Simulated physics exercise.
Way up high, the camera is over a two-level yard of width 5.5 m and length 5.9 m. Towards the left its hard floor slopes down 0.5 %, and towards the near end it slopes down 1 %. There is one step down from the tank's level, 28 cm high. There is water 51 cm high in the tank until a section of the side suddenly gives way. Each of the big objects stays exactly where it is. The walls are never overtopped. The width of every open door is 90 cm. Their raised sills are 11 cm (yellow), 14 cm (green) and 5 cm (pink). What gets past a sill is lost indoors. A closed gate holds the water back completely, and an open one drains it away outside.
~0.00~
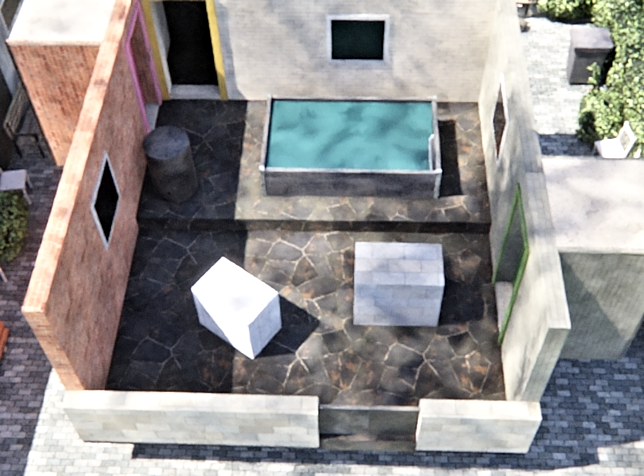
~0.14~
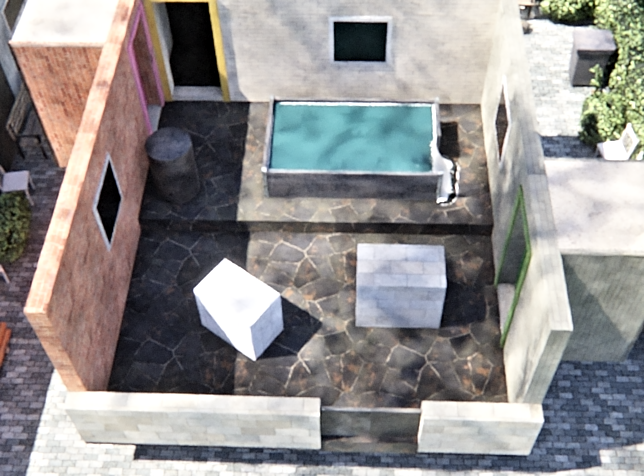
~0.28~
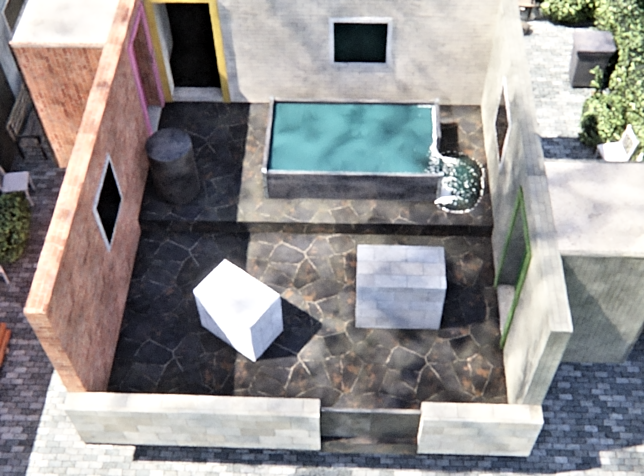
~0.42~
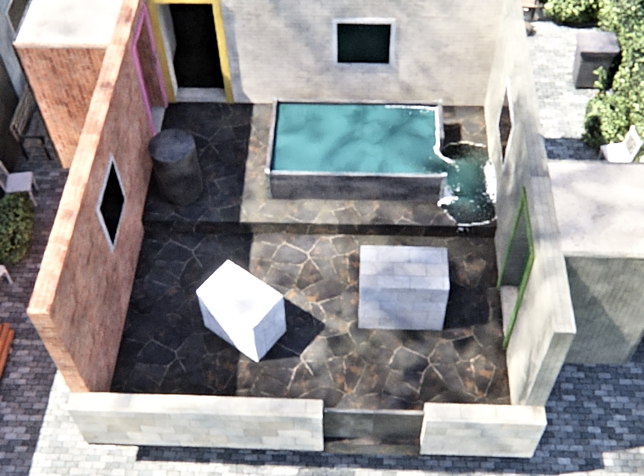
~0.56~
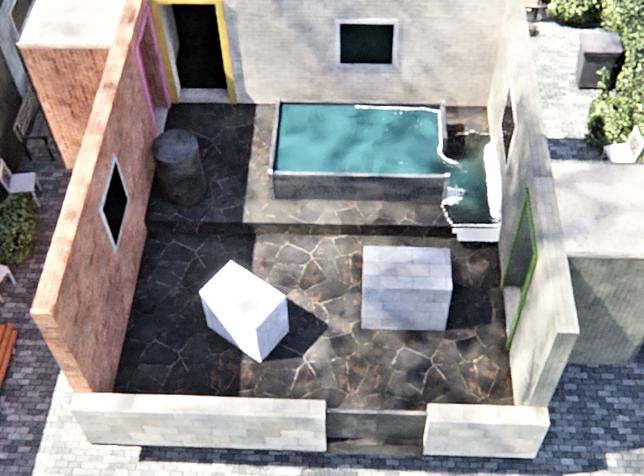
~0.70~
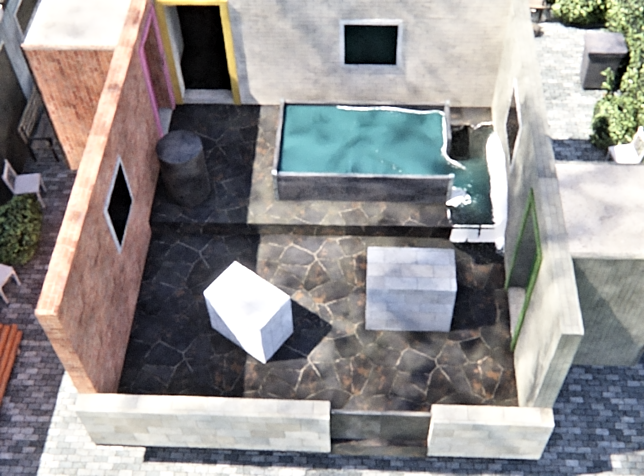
In this clip, seen from high above a walled stone-paved yard with two pale blocks, teal water pours from the right side of a raised rectangular tank, spreads over the upper floor beside the right wall, and reaches the step.
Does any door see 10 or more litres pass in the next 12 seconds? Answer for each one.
Answer per door: The yellow door, no; the green door, no; the pink door, yes.
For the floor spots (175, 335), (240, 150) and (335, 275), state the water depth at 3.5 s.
0, 0 and 2 cm.
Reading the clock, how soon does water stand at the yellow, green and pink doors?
Arrival times - yellow 3.6 s / green 1.2 s / pink 4.0 s.
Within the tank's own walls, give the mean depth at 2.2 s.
It averages close to 35 cm.
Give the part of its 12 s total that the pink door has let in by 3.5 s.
About 0%.
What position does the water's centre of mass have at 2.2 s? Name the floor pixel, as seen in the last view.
About (395, 181).
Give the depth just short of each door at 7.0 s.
Readings (cm): Yellow = 4; green = 4; pink = 11.
After 1.4 s water covers 10 % of the floor and is deepest (38 cm) near (492, 191); yellow door not reached, green door 6 cm at the sill, 0 L in, pink door not reached.
After 2.2 s water covers 25 % of the floor and is deepest (36 cm) near (492, 183); yellow door not reached, green door 7 cm at the sill, 0 L in, pink door not reached.
After 3.5 s water covers 40 % of the floor and is deepest (26 cm) near (492, 191); yellow door not reached, green door 6 cm at the sill, 0 L in, pink door not reached.
After 7.0 s water covers 80 % of the floor and is deepest (16 cm) near (492, 191); yellow door 4 cm at the sill, 0 L in, green door 4 cm at the sill, 0 L in, pink door 11 cm at the sill, 87 L in.
After 12.0 s water covers 90 % of the floor and is deepest (12 cm) near (230, 424); yellow door 4 cm at the sill, 0 L in, green door 3 cm at the sill, 0 L in, pink door 8 cm at the sill, 151 L in.
